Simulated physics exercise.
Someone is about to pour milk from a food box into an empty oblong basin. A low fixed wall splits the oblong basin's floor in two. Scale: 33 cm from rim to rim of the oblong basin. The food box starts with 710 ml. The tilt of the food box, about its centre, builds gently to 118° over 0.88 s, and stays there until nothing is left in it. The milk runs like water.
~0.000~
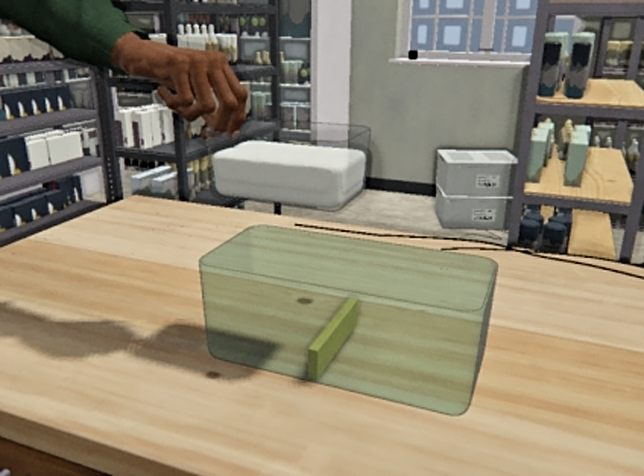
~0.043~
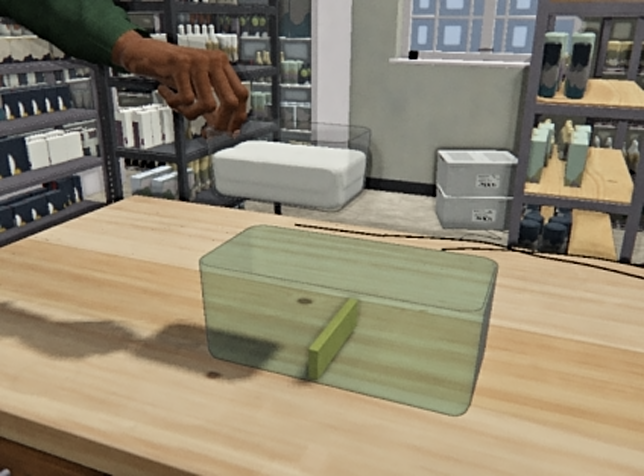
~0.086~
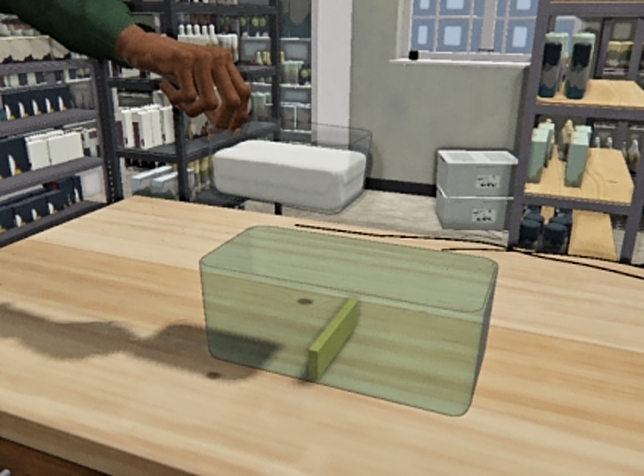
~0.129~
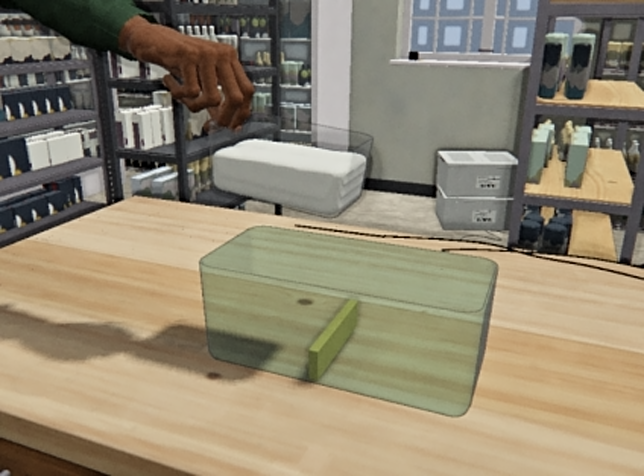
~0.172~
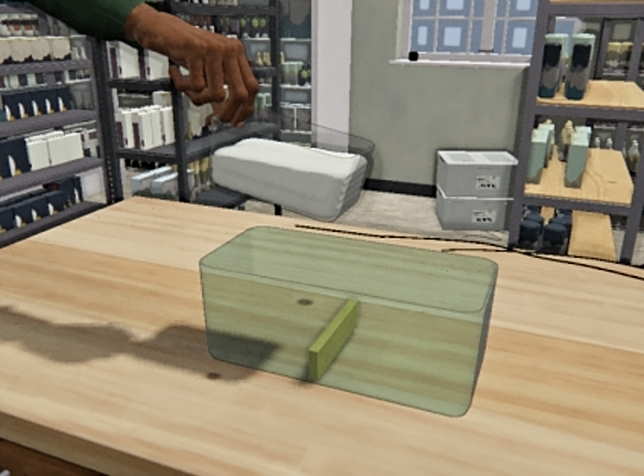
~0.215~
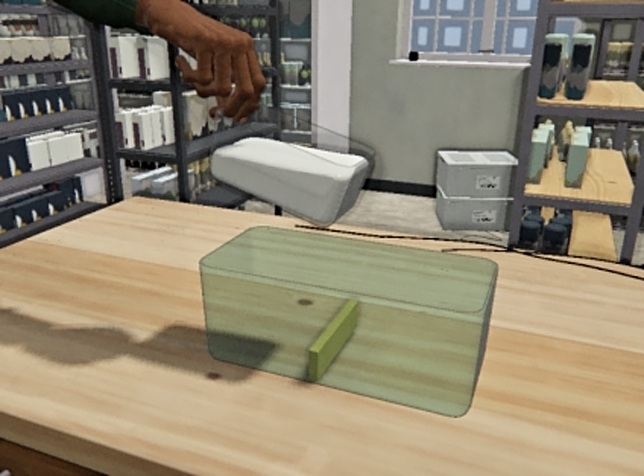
A dark-skinned hand in a green sleeve hovers at the upper left of a storeroom lined with stocked shelves, seen from slightly above a wooden table. Below it, a clear box of white milk hangs in the air behind a translucent green basin with a low green wall inside. The box tilts gently, its right side dipping, while the hand shifts slightly right and the camera stays still.
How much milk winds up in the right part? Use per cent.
Roughly 80 per cent is past the wall.
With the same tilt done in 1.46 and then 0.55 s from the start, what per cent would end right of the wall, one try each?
In turn about 90 and 75 per cent.
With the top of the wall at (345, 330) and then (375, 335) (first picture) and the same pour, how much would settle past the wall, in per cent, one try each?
In turn about 70 and 55 per cent.
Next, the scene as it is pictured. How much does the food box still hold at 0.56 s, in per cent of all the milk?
About 30 per cent.
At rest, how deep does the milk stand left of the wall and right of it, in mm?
Left about 6 mm, right about 24 mm.
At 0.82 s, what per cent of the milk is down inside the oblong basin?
Some 92 per cent.
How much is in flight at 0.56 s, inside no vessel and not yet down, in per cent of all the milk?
Near 38 in a hundred.
Then, 0.56 s in, the tilt is 84° and 30 per cent is still to pour, 0 is left of the wall and 33 right of it.
Then, 0.82 s in, the tilt is 117° and 3 per cent is still to pour, 13 is left of the wall and 80 right of it.
Then, 1.09 s in, the tilt is 118° and 0 per cent is still to pour, 19 is left of the wall and 80 right of it.
Then, 1.38 s in, the tilt is 118° and 0 per cent is still to pour, 20 is left of the wall and 79 right of it.
Finally, 19 per cent lies left of the wall, 80 right of it and 1 outside.
